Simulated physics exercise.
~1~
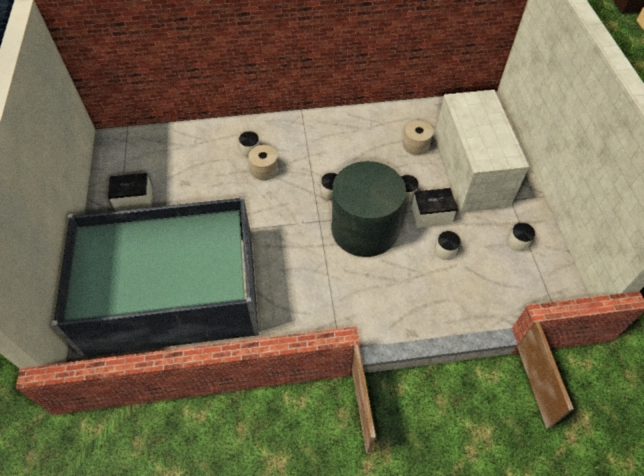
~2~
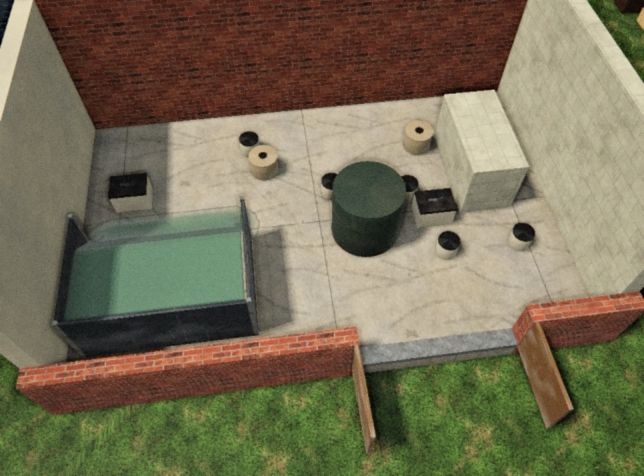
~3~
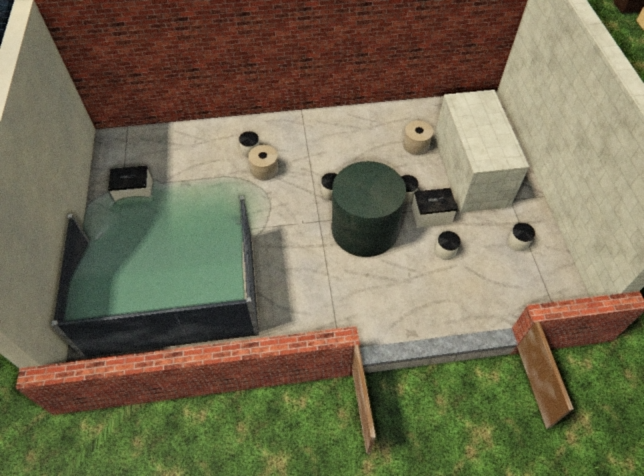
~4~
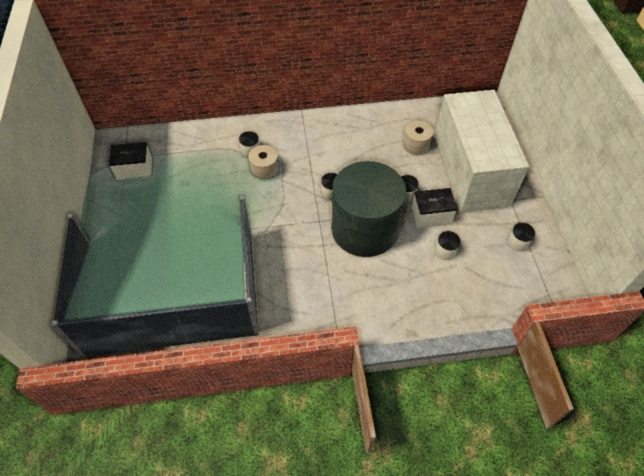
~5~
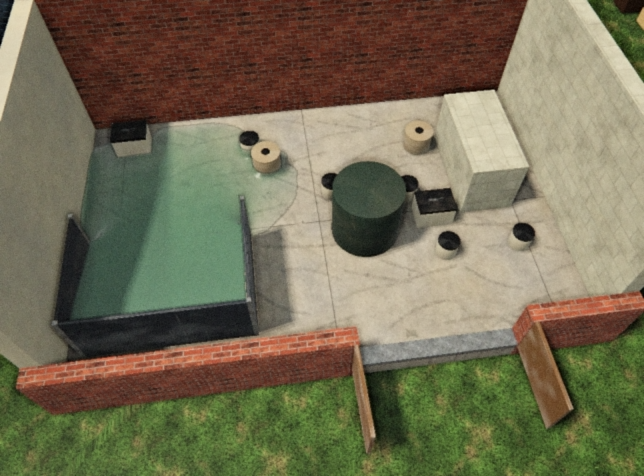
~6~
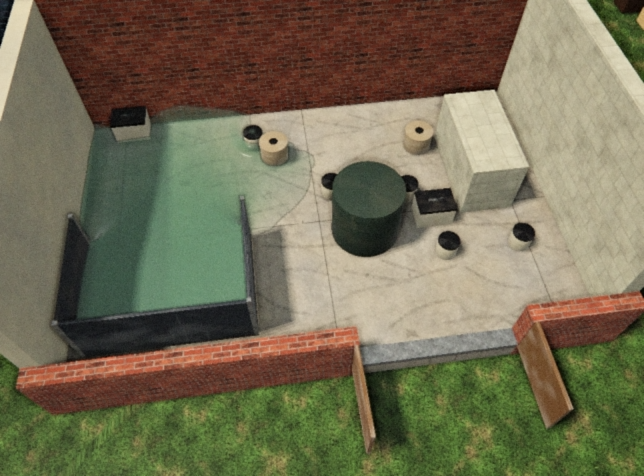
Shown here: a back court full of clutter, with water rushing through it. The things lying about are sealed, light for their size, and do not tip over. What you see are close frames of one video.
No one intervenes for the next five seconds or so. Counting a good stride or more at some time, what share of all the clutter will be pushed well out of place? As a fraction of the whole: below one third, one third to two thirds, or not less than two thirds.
Share shifted well: High, two thirds plus.
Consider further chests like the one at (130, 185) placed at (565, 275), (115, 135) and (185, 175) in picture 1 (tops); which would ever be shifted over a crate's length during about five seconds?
Okay, in order the twins go nowhere much, a long way, a long way.
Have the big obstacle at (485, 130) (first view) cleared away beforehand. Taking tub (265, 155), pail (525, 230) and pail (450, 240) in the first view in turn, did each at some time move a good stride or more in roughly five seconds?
In that order: Moved that far, yes, less than that.
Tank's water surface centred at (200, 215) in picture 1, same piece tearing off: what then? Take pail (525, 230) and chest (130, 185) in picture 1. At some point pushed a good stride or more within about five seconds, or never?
Well, one by one: Travelled less, then went the distance.
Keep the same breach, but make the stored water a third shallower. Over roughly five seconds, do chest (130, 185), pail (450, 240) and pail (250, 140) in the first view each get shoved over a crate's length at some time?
First: Goes past it; second: Falls short; third: Goes past it.
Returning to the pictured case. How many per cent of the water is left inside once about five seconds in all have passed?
About 98 percent.
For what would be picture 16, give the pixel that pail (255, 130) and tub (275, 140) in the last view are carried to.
About (402, 139), then about (437, 110).
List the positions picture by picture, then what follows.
The first frame shows a chest at (128, 185) rests on the ground; a tub at (263, 156), on the bottom; 0 of 10 have shifted.
The second frame shows a chest at (128, 185), on the bottom; a tub at (263, 156), on the bottom; 0 of 10 have shifted.
The third frame shows a chest at (128, 177), on the bottom, close to its start; a tub at (263, 156), on the bottom; 1 of 10 have shifted.
The fourth frame shows a chest at (128, 153), on the bottom, a stride from its start; a tub at (263, 156), on the bottom; 1 of 10 have shifted.
The fifth frame shows a chest at (128, 130), on the bottom, a stride from its start; a tub at (266, 152), on the bottom, close to its start; 2 of 10 have shifted.
The sixth frame shows a chest at (128, 116), on the bottom, a stride from its start; a tub at (273, 142) floats, a stride from its start; 3 of 10 have shifted.
A moment on, 3 of 10 are well off their spots; 2 afloat.
Next, 3 of 10 are well off their spots; 2 afloat.
Later, 7 of 10 are well off their spots; 5 afloat.
In the end, 9 of 10 are well off their spots, and 9 have been at some point; 4 afloat.
